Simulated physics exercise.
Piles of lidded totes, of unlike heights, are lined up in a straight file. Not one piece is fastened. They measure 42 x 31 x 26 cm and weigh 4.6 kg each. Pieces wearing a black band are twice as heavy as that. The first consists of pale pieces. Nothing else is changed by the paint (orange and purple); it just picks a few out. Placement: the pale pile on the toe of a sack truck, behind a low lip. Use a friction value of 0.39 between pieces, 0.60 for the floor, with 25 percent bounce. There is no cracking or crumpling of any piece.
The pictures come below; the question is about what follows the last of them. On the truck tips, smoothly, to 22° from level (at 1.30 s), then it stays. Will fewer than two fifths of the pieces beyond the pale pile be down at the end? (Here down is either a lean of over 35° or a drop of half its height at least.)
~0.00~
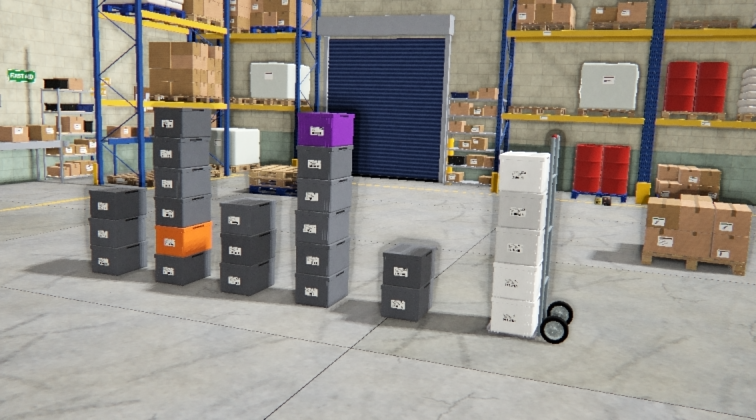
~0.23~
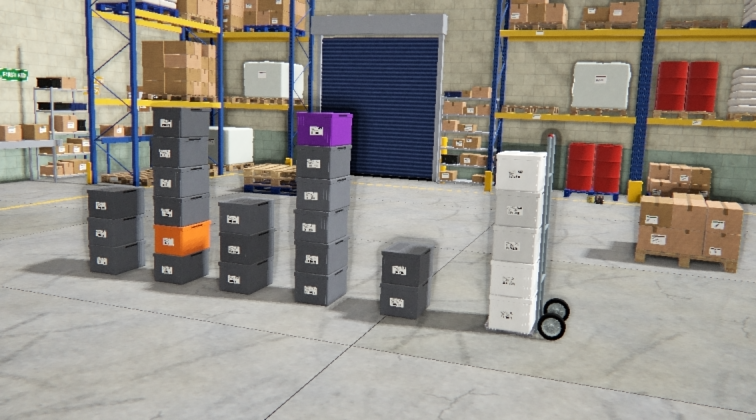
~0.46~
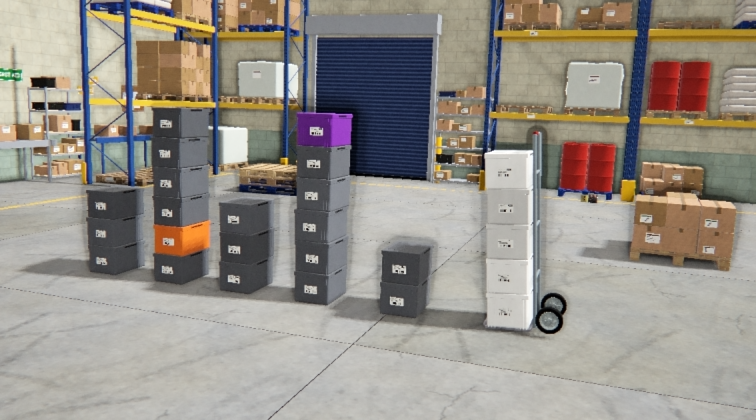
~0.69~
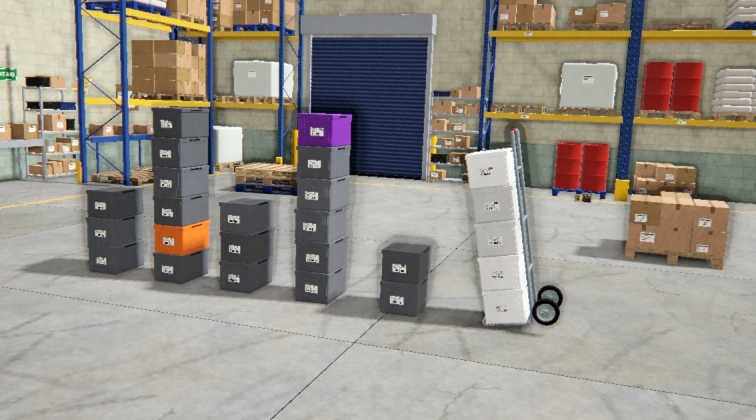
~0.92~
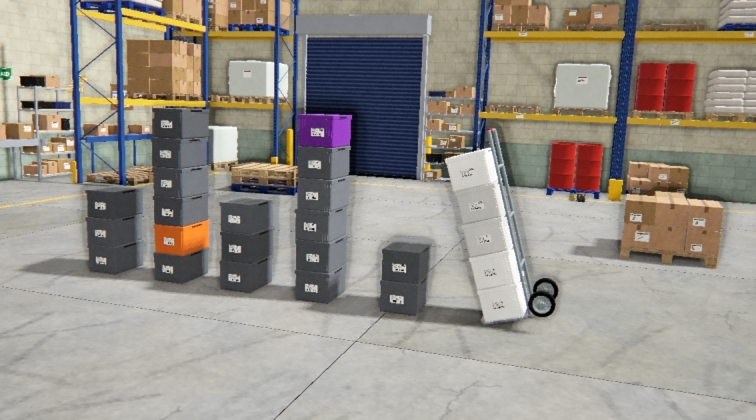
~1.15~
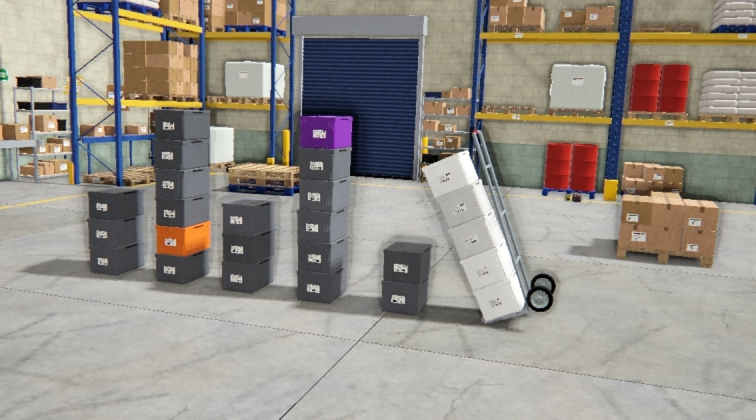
Yes.
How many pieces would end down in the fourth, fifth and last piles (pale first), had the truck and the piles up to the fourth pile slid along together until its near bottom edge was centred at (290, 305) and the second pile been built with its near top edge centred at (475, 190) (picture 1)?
Down by pile: Fourth 3, fifth 5, last 0.
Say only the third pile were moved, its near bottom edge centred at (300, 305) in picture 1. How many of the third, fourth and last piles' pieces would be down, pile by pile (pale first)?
Pile tally - third: 0, fourth: 0, last: 0.
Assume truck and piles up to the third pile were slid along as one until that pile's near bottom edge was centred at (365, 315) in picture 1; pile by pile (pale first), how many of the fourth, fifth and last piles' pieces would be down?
Fourth 0, fifth 0, last 0.
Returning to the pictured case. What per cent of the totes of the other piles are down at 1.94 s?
At that moment 0 per cent.
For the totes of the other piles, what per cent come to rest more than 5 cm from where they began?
It comes to 10 percent.
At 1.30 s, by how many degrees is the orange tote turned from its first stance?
About 0°.
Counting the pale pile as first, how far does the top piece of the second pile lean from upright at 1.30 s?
Lean: Near 0 degrees.
After 1.30 s, 0 of the pale pile down; none of the 20 other totes down.
After 1.54 s, 5 of the pale pile down; none of the 20 other totes down, 1 disturbed.
After 1.94 s, 5 of the pale pile down; none of the 20 other totes down, 6 disturbed; purple tote shifted 23 mm.
At rest (2.7 s), 5 of the pale pile down; 1 of the 20 other totes down; purple tote shifted 32 mm; orange tote unmoved. That is 5 per cent. As the last picture would show them, middles, purple tote near (323, 132), orange tote near (184, 237).
